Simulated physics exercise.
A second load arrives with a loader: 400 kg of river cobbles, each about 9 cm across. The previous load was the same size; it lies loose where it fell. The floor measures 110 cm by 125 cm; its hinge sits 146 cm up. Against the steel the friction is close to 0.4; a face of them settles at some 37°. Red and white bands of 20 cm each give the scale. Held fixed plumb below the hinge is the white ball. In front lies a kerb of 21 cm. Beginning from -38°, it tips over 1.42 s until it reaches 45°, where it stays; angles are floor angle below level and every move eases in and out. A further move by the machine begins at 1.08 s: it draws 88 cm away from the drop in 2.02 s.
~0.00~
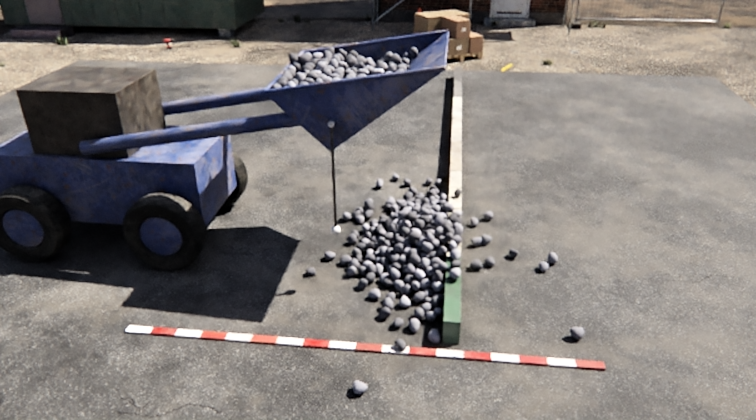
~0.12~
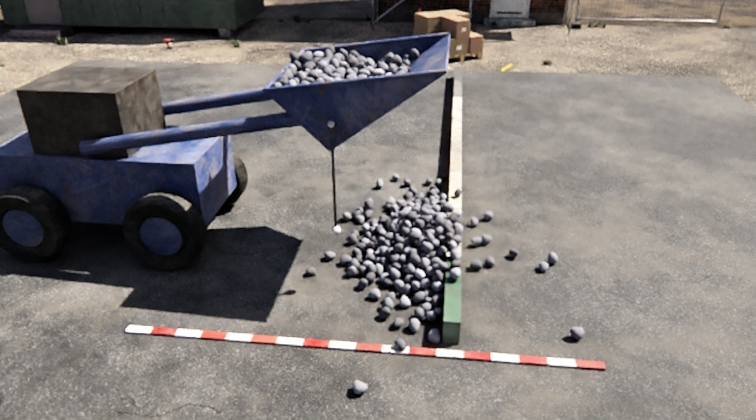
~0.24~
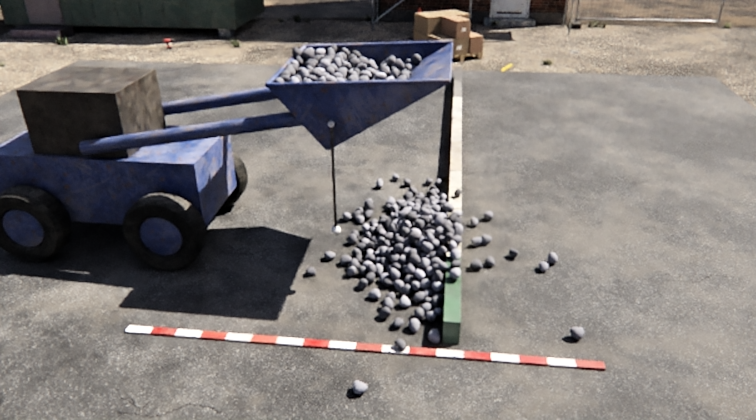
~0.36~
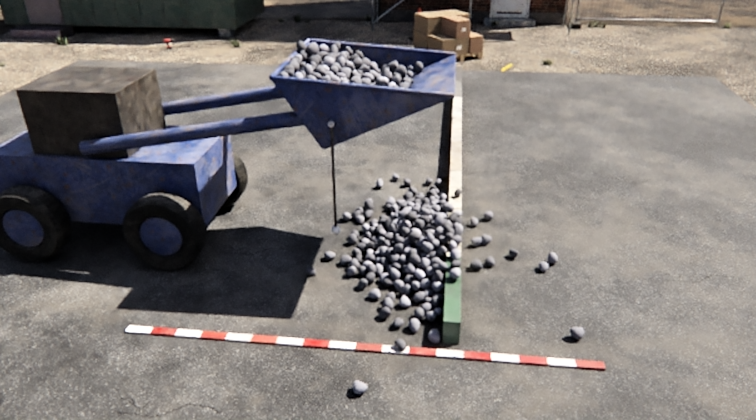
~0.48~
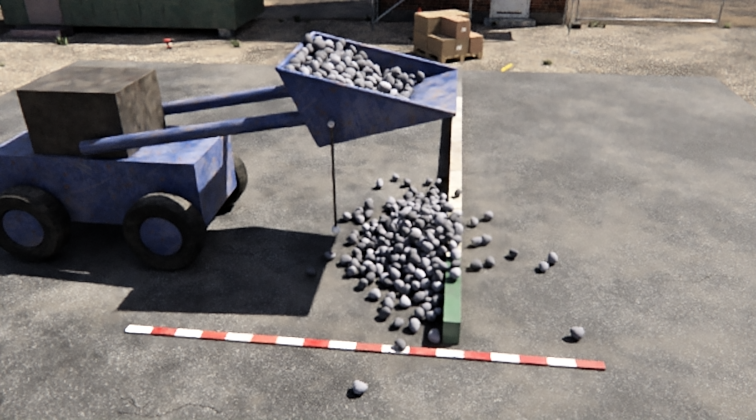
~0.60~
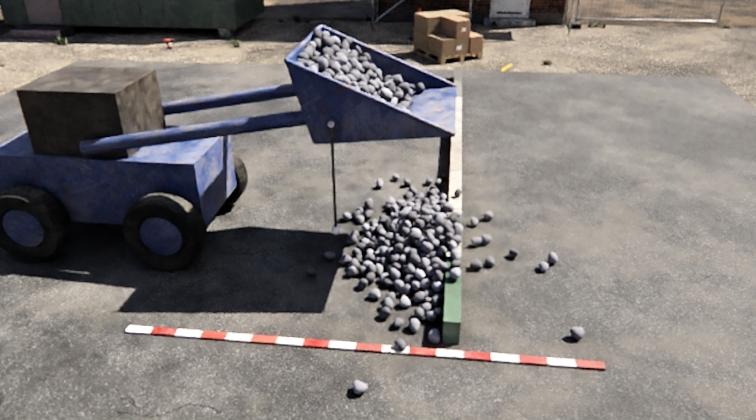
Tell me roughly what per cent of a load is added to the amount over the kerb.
Roughly 31 per cent of a load is added.
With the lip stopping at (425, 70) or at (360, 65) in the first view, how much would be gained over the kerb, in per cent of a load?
Around 15 percent, then around 0 percent.
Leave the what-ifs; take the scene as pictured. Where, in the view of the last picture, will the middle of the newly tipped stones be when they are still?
Centre at roughly (428, 232).
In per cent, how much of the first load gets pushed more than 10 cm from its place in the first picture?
The answer is about 25 per cent.
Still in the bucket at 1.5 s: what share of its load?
Close to 35 in a hundred is still held.
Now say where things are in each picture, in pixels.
In the first frame, lip at (445, 68), floor tilted -38°, highest stones at (354, 61). The earlier load is highest near (438, 227), 31 cm above ground level, 97 % on this side of the kerb, 3 % over the kerb.
In the second frame, the bucket is at -36°, its lip at (446, 72); the top of the load is at (346, 60); the stones move at 0.1 m/s on average.
In the third frame, lip at (450, 81), floor tilted -32°, highest stones at (313, 59); the stones move at 0.2 m/s on average.
In the fourth frame, lip at (454, 96), floor tilted -25°, highest stones at (312, 51); the stones move at 0.3 m/s on average.
In the fifth frame, lip at (456, 114), floor tilted -16°, highest stones at (317, 46); the stones move at 0.3 m/s on average.
In the sixth frame, lip at (455, 135), floor tilted -6°, highest stones at (324, 41); the stones move at 0.4 m/s on average.
After 1.1 s the floor is at 32°; in per cent of one load, 100 in the bucket, 97 on this side of the kerb, 3 over the kerb; the foremost stones are at (514, 256).
After 1.5 s the floor is at 45°; in per cent of one load, 34 in the bucket, 160 on this side of the kerb, 5 over the kerb; the foremost stones are at (515, 256).
After 3.5 s the floor is at 45°; in per cent of one load, 0 in the bucket, 166 on this side of the kerb, 34 over the kerb; the foremost stones are at (611, 237).
After 6.3 s the floor is at 45°; in per cent of one load, 0 in the bucket, 166 on this side of the kerb, 34 over the kerb; the foremost stones are at (611, 237). Net gain over the kerb, 31.
